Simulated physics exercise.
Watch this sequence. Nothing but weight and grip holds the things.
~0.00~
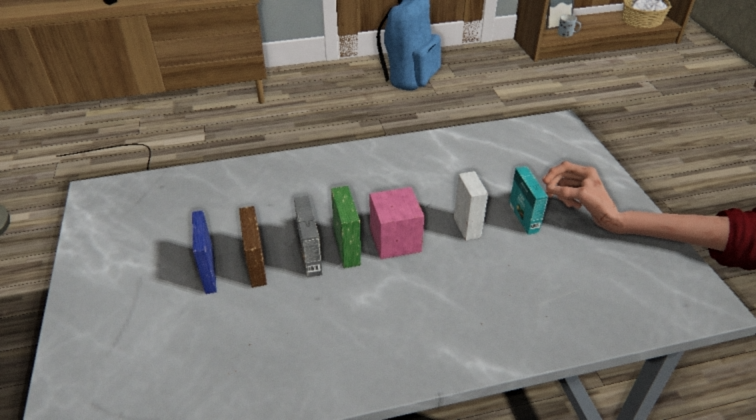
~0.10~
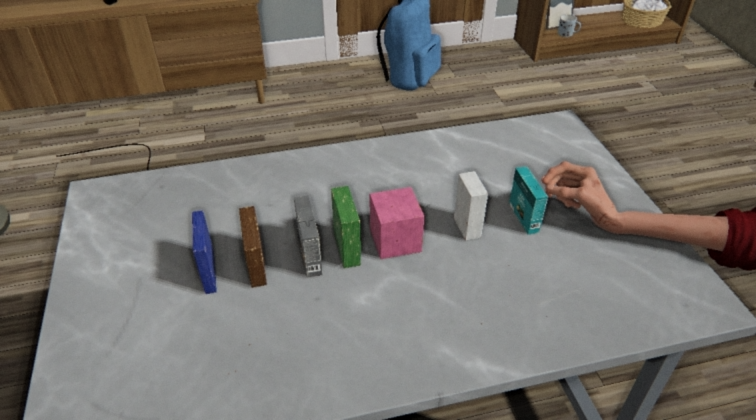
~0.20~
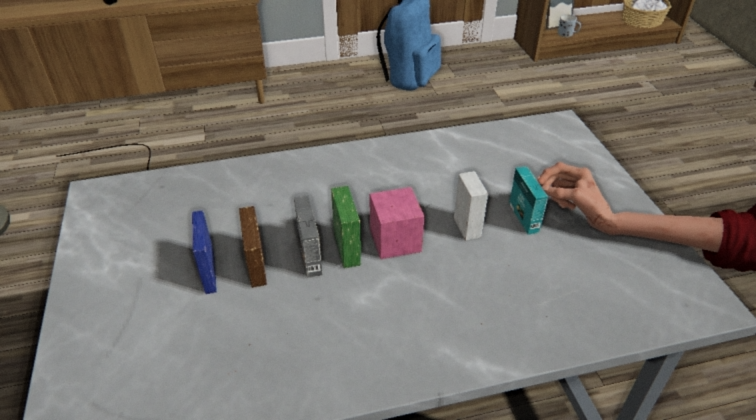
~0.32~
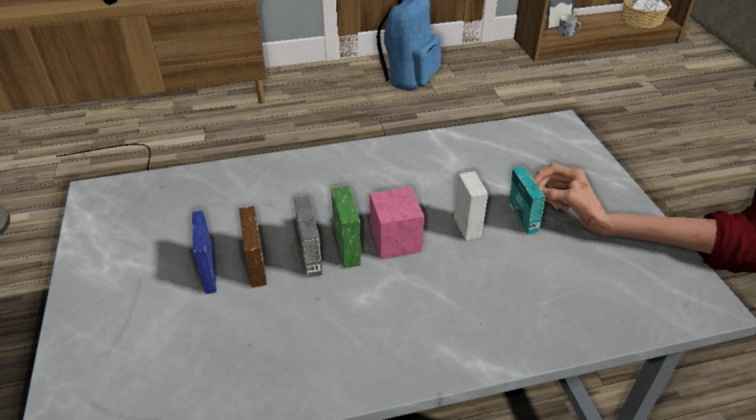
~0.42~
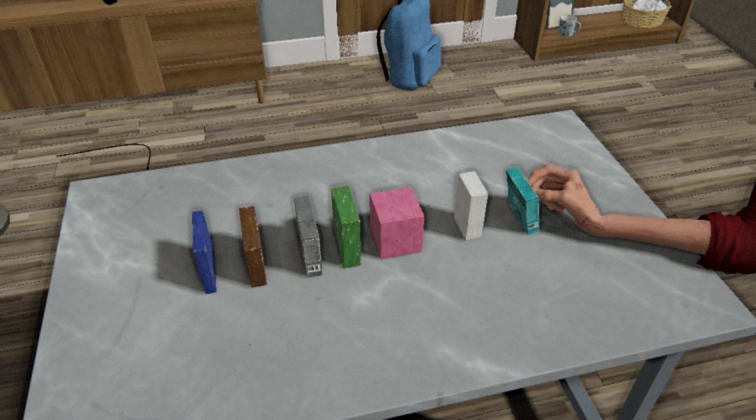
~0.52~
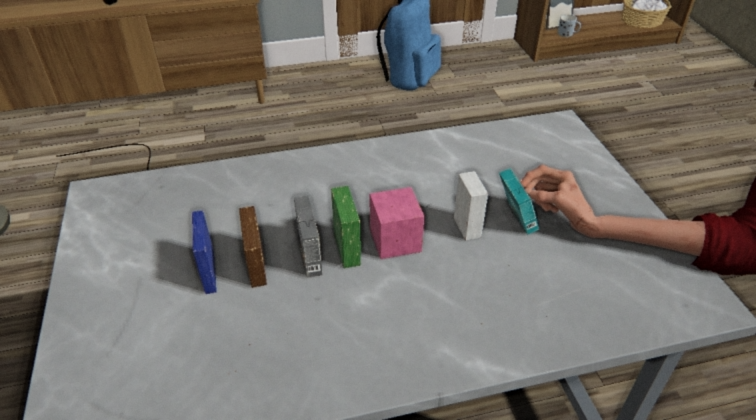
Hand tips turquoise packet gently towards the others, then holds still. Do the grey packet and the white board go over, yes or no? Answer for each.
Grey packet - no, it stays up. White board - no, it stays up.
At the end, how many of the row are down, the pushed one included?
1 altogether.
By 0.88 s, turquoise packet 90° over.
By 1.24 s, grey packet resting near (308, 236); white board resting near (469, 207).
When it is over (1.6 s), all 5 as before. End places, in pixels of the last picture, grey packet near (308, 236), white board near (469, 207).
